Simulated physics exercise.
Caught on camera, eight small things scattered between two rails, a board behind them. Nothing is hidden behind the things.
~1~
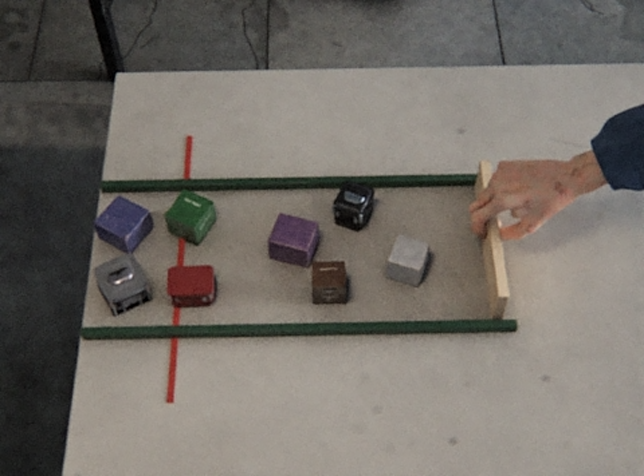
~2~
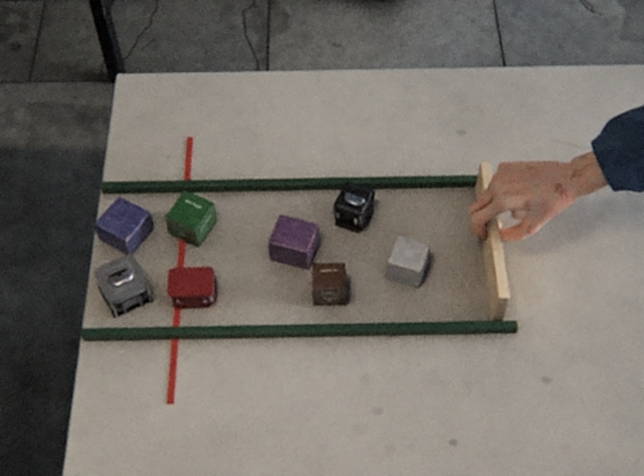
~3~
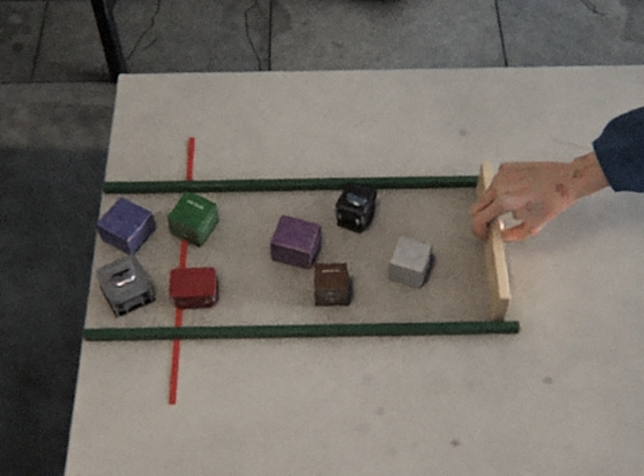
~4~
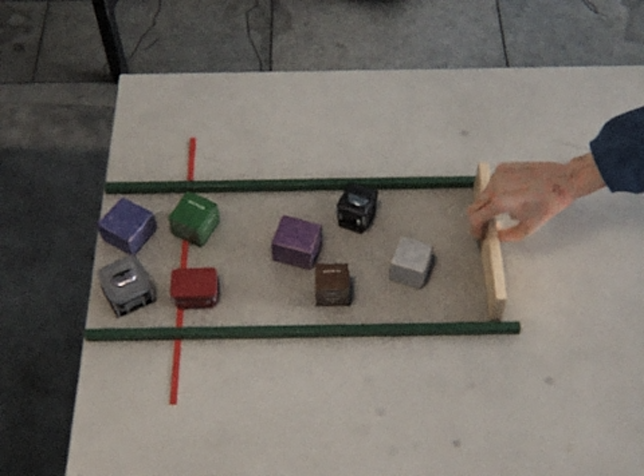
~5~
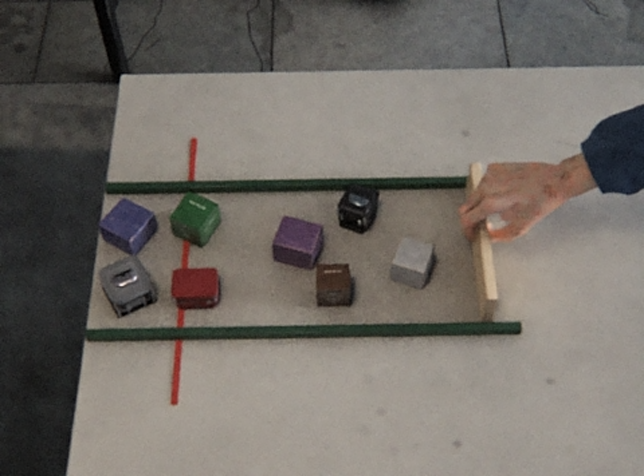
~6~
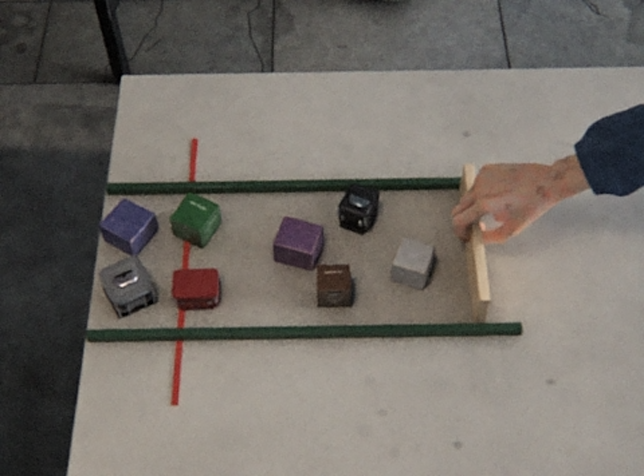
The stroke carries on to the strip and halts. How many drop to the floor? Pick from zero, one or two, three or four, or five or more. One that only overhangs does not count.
Outcome: The number that fall off is one or two.
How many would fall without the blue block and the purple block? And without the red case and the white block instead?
First 1, then 1.
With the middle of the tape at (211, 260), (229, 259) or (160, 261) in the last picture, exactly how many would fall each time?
It would be 0, 0 and 2.
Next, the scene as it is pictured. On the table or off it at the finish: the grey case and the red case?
The grey case falls; the red case does not fall.
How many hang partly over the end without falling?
That would be 1.
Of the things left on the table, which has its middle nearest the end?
The blue block.
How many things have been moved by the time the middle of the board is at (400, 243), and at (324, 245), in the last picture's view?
The counts are 1 and 4.
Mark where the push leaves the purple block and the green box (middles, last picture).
About (148, 240), and the other about (131, 206).
Soon after, none off yet; blue block at rest near (129, 227); grey case at rest near (128, 287); green box at rest near (196, 220).
In the end, the number that fall off is one or two; gone, grey case.
